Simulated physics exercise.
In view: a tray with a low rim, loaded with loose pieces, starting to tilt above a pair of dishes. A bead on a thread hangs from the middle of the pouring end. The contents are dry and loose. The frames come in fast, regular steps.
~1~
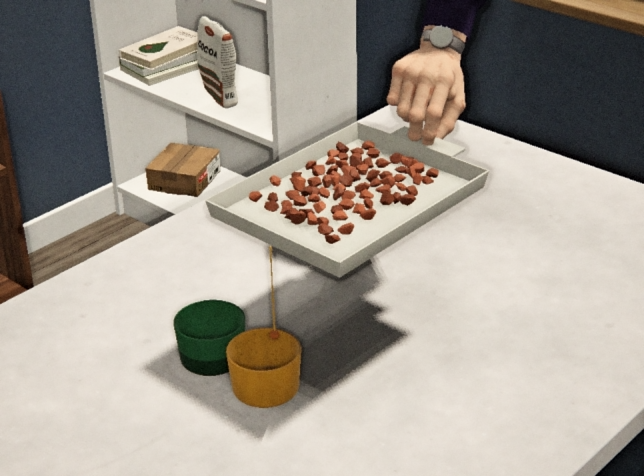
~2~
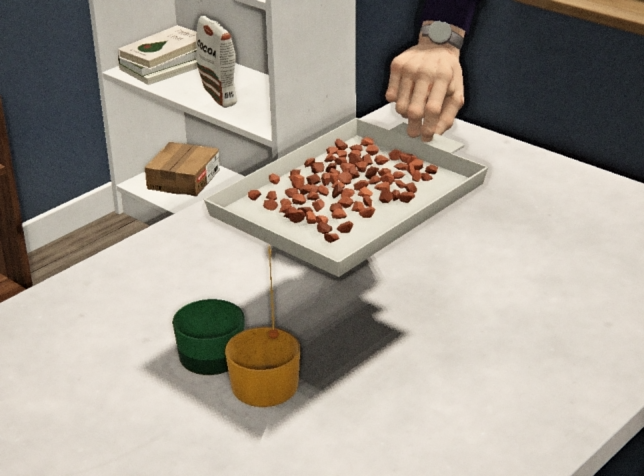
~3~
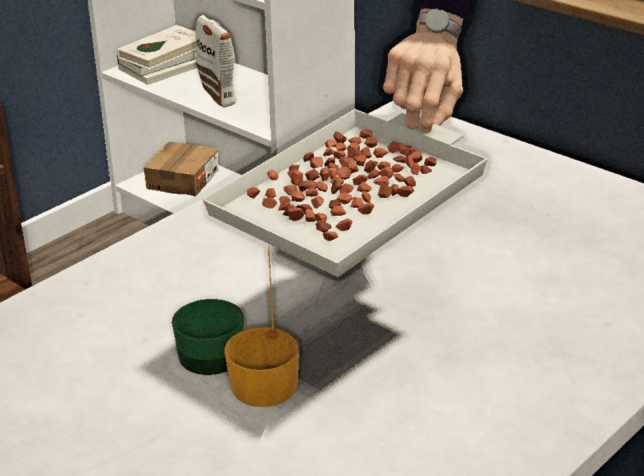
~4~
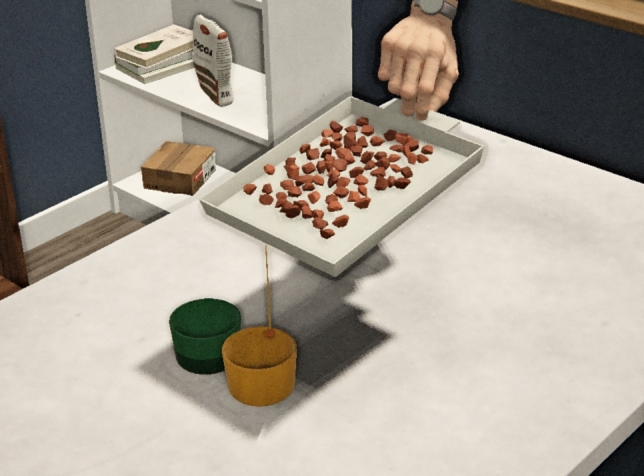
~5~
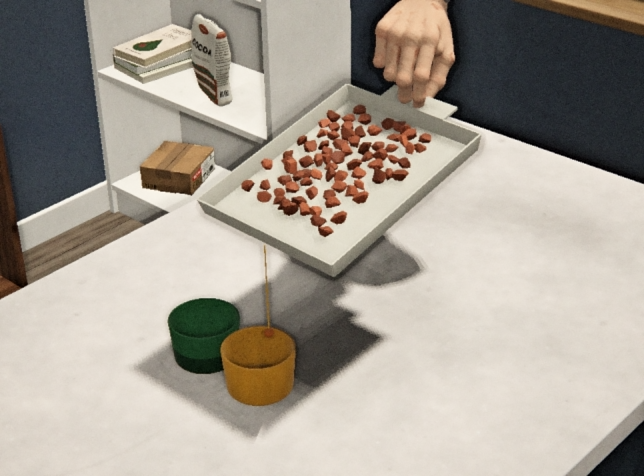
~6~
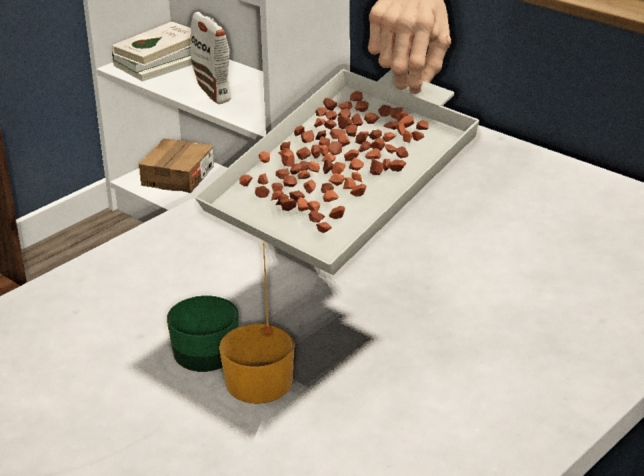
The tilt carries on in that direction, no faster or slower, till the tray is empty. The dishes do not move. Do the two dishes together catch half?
The two hold less than half of the load.
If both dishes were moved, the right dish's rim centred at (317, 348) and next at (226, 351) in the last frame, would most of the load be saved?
At the first place the smaller part, at the second not half.
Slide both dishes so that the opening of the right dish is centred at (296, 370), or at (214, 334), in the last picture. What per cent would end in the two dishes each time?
About 20 and 10 per cent.
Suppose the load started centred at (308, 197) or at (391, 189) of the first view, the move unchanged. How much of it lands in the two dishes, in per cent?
Roughly 10 per cent, and 10 per cent.
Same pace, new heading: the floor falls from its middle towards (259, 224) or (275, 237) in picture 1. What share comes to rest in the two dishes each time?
The first gives 60 %, the second 20 %.
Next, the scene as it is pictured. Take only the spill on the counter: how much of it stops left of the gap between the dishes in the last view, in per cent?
It comes to 60 per cent or so.
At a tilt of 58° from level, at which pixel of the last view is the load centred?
At about (264, 214).
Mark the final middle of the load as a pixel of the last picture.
Roughly at (229, 419).
Shortly afterwards, tray tipped steeply; all but a few on the tray; only a few in the air.
Next, tray tipped right over; near two thirds on the tray; near a quarter outside both; a little in the air.
Some moments later, tray tipped past a quarter turn; a little in the right dish; the bulk outside both.
In the end, tray tipped past a quarter turn; a little in the right dish; none at all in the left dish; the bulk outside both.
